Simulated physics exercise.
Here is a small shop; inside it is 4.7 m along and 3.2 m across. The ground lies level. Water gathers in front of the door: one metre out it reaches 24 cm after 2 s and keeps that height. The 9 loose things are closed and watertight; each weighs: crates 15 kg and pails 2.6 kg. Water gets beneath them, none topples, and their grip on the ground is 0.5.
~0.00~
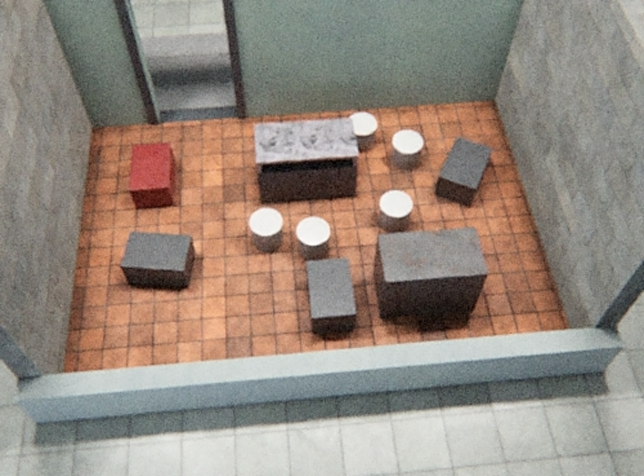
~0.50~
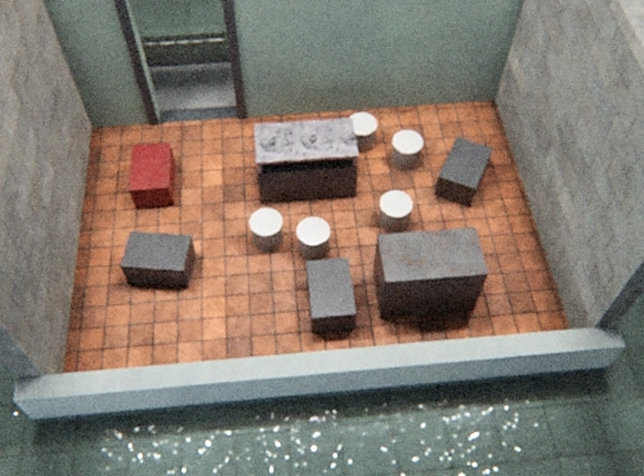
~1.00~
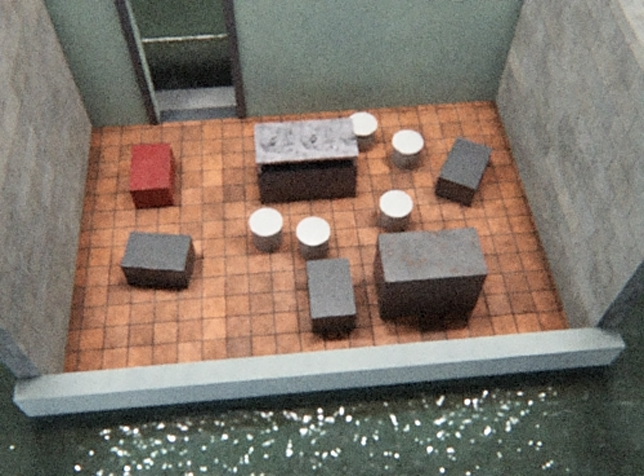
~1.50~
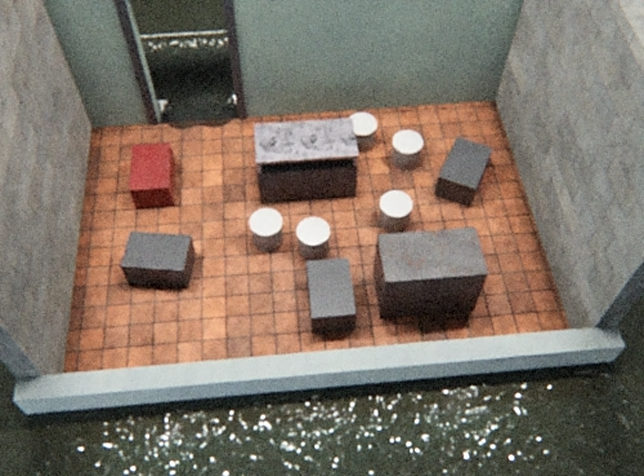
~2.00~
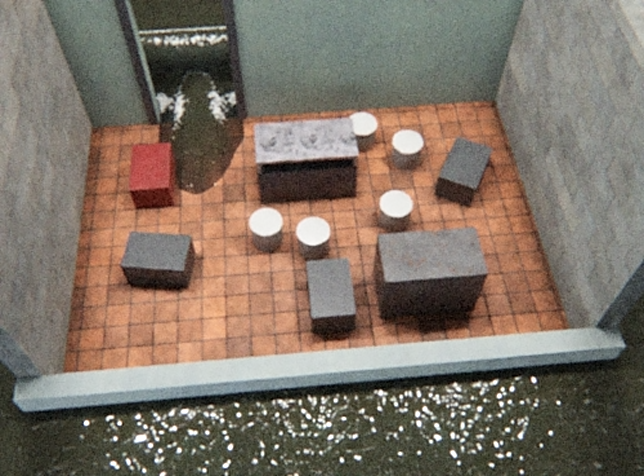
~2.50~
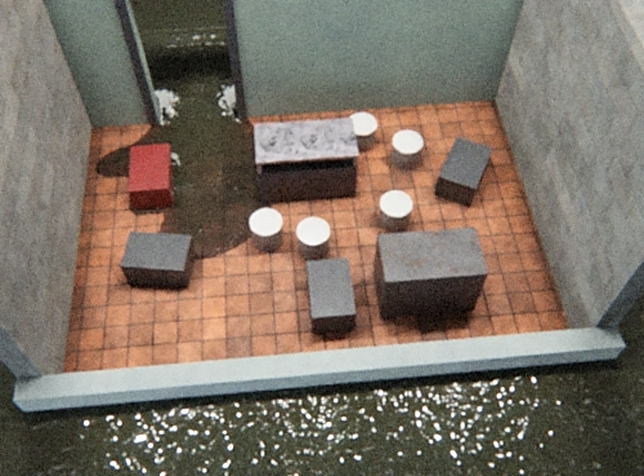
Small tiled shop with a red crate, grey crates and white pails standing still, dark water rising outside and spreading through the doorway.
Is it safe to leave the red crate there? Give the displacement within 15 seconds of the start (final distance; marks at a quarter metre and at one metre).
Red crate gets carried off.
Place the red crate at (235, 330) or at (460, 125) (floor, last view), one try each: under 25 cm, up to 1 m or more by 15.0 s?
In that order: It gets carried off; it travels far.
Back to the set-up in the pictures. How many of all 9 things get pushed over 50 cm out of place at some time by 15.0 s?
9 of them.
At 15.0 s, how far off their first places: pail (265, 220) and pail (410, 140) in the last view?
In turn: 200 cm, 200 cm.
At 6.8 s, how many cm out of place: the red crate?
About 150 cm.
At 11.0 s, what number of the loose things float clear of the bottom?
At that moment 9.
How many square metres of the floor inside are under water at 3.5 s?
About 6.0 m2.
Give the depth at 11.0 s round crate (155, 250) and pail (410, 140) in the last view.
About 15 and 10 cm.
After 3.5 s the red crate is near (97, 216), 0.8 m from its start, aground; 0 afloat.
After 6.8 s the red crate is near (164, 291), 1.6 m from its start, afloat; 3 afloat.
After 11.0 s the red crate is near (318, 326), 2.5 m from its start, afloat; 9 afloat.
After 15.0 s the red crate is near (528, 258), 3.9 m from its start, afloat; 9 afloat.
